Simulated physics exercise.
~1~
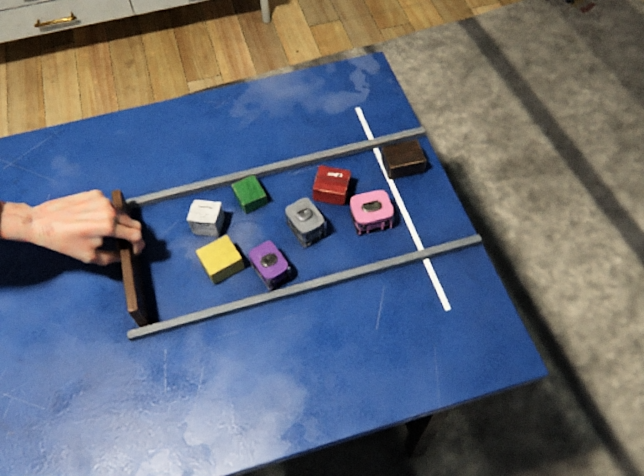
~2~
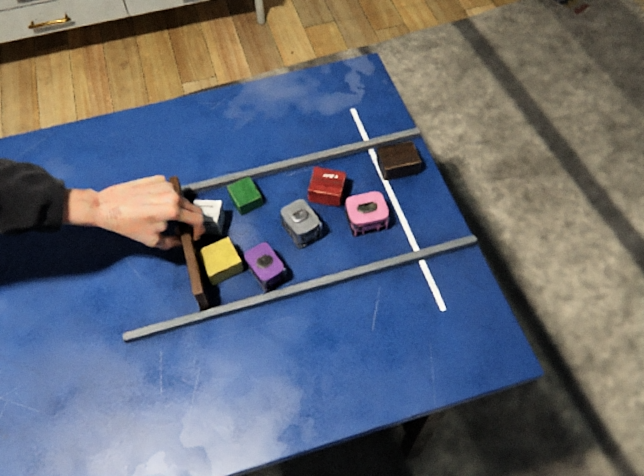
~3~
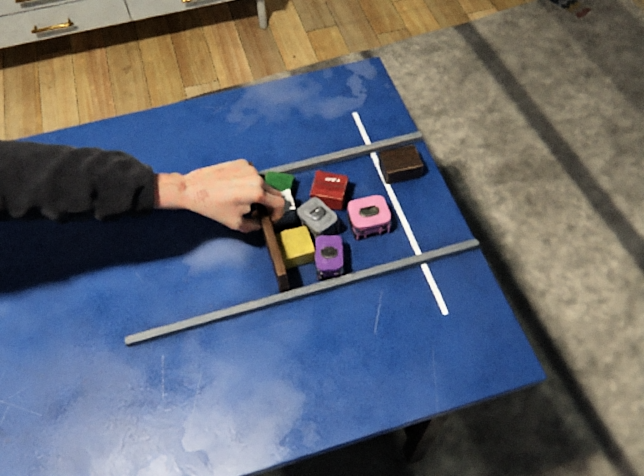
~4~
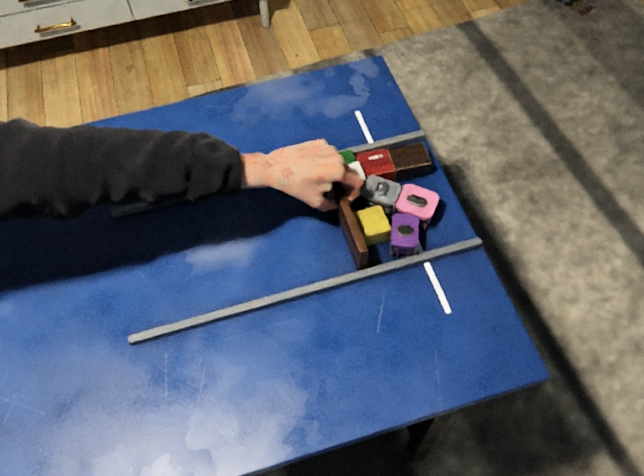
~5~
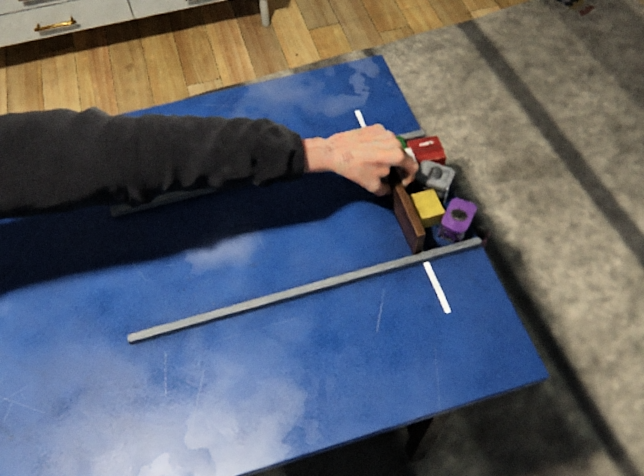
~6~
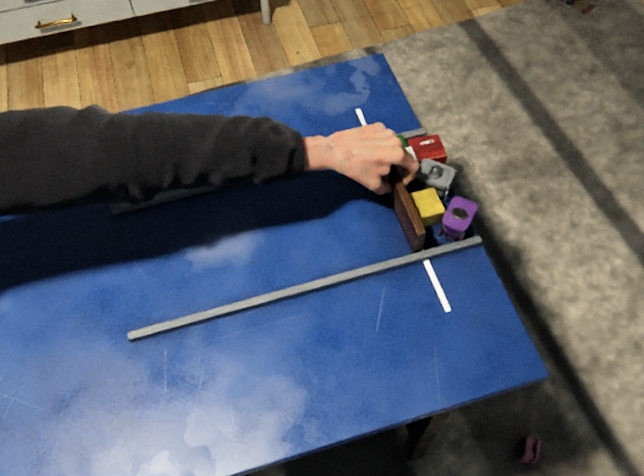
On a blue table, a hand sweeps small blocks right with a board, and some fall off.
